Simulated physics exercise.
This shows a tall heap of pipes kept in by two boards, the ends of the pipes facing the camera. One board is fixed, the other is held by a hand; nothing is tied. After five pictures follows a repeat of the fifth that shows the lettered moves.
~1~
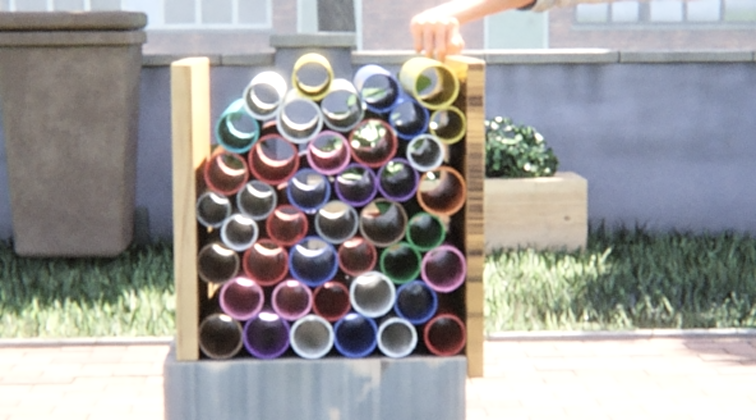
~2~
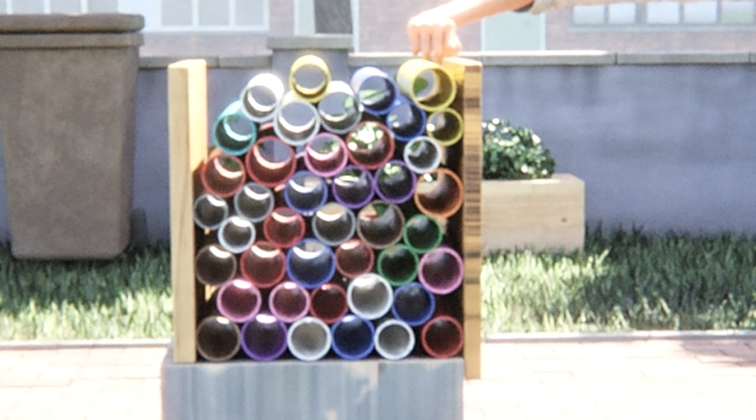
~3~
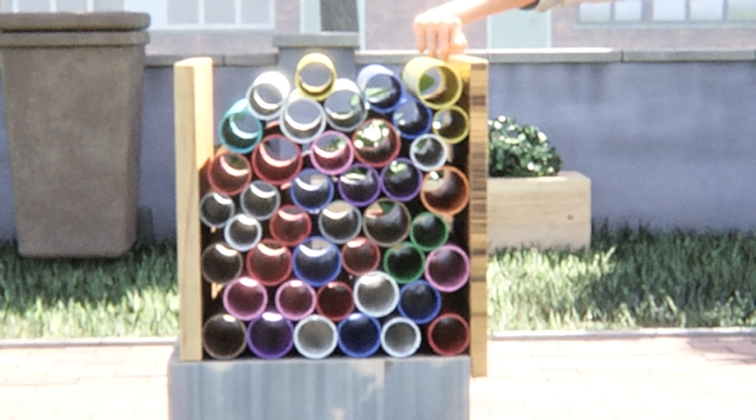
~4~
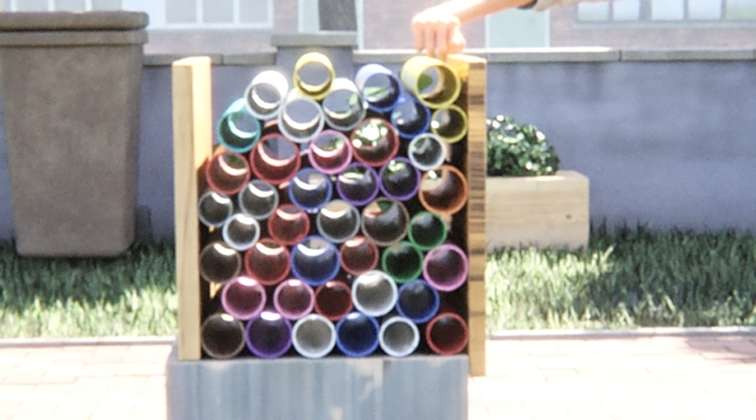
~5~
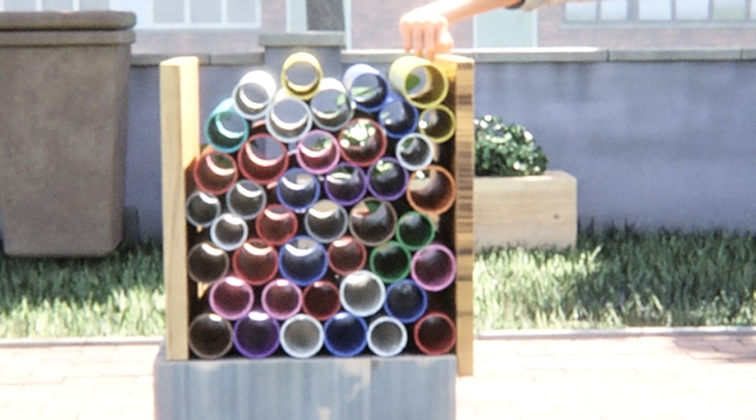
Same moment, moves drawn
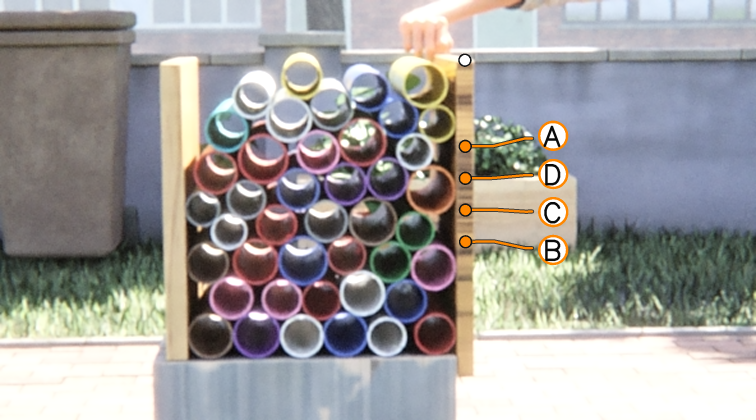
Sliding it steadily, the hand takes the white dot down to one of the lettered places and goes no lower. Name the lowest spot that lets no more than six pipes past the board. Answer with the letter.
Mark C is as low as it can go.
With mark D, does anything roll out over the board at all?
At D: Yes.
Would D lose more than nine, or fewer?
It loses fewer than nine.
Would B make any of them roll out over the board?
At B: Yes.
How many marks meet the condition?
The number is three.
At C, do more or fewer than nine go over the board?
At C, fewer than nine.
On the marked copy, A at (465, 146); B at (465, 242); C at (465, 210); D at (465, 179); the white dot at (465, 60).
Following C. Soon after the start, top of the board (456, 132).
Later, top of the board (456, 209).
In the end, top of the board (456, 210), three out over the board.
As for the rest, A none out over the board; B more than six out over the board; D two out over the board.
